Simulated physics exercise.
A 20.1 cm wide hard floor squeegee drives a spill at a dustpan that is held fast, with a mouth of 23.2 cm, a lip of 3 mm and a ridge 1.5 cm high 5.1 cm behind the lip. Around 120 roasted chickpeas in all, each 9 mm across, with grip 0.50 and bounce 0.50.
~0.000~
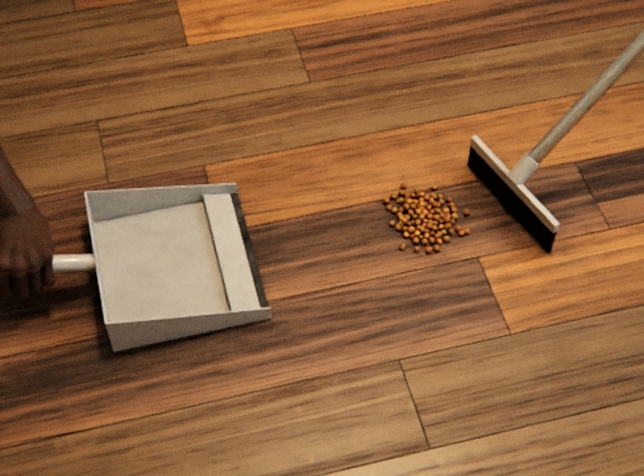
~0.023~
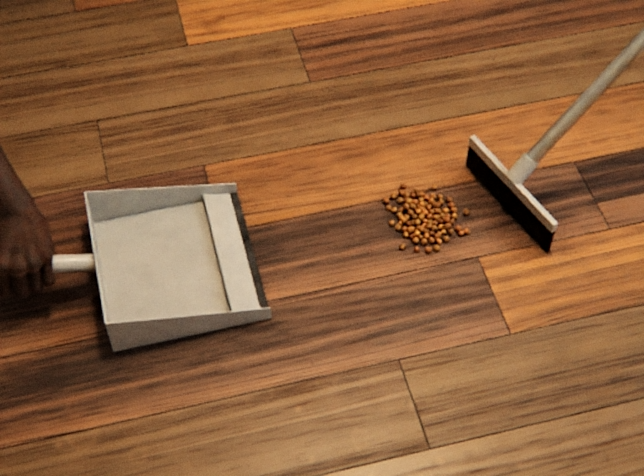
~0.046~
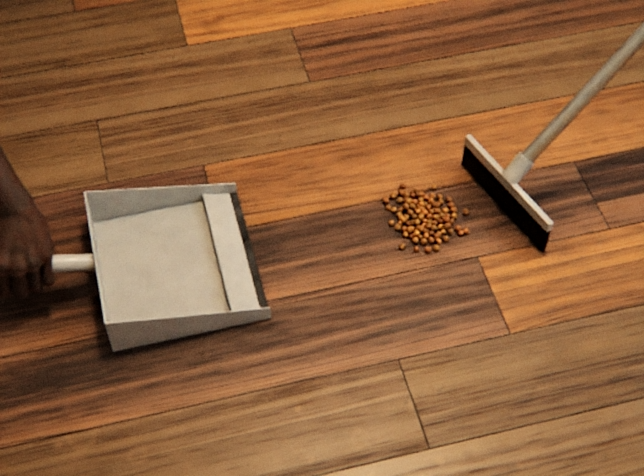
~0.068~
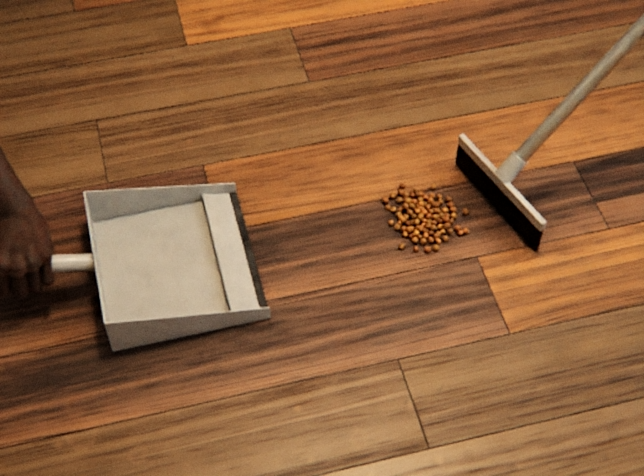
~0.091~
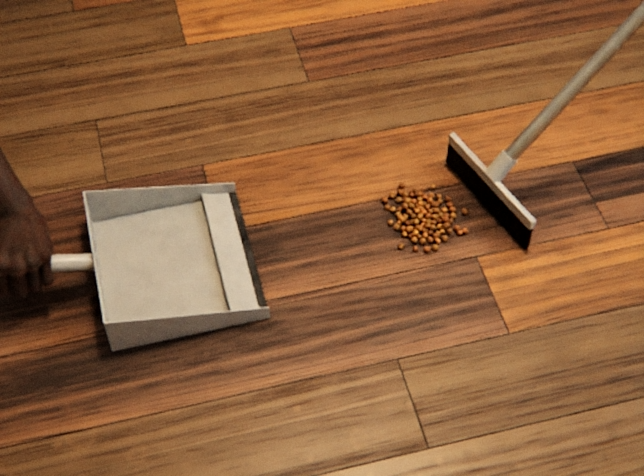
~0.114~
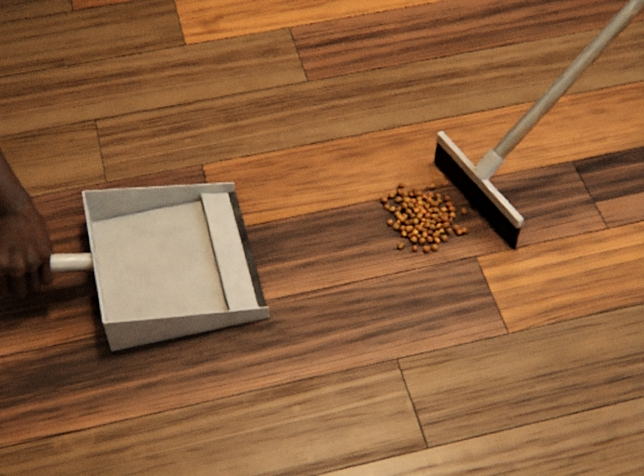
A squeegee with a pale handle slid left across the wooden floor, closing in on a small pile of round, orange-brown pieces that stayed put, while a hand held a gray dustpan still at left.
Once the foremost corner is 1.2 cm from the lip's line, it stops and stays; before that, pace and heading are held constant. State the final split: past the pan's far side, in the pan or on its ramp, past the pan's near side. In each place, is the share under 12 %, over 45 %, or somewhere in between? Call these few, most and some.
I would put it this way: Far side few, pan few, near side few.
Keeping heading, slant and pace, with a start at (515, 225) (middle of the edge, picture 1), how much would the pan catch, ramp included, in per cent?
Roughly 0 percent would end up there.
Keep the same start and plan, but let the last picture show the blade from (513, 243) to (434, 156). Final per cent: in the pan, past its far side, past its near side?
Per cent by place - pan 30, far side 0, near side 20.
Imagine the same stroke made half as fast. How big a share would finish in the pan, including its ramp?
In that case roughly 0 percent.
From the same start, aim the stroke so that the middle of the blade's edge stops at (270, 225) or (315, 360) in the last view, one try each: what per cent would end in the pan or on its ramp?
Roughly 5 % and 0 %.
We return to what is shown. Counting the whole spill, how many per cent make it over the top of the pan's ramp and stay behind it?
About 0 per cent.
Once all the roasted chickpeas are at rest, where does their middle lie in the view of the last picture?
After settling, the middle sits near (296, 244).
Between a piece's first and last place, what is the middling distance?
I'd say close to 20 cm.
After 0.34 s, middle of the blade 19 cm from the lip; 0 % over the lip, far side 0 %, near side 0 %.
After 0.48 s, middle of the blade 9 cm from the lip; 0 % over the lip, far side 0 %, near side 0 %.
After 0.76 s, middle of the blade 4 cm from the lip; 0 % over the lip, far side 5 %, near side 0 %.
By 1.1 s all is still; far side 5 %, pan 0 %, near side 0 %, in front of the lip or behind the blade 95 %.
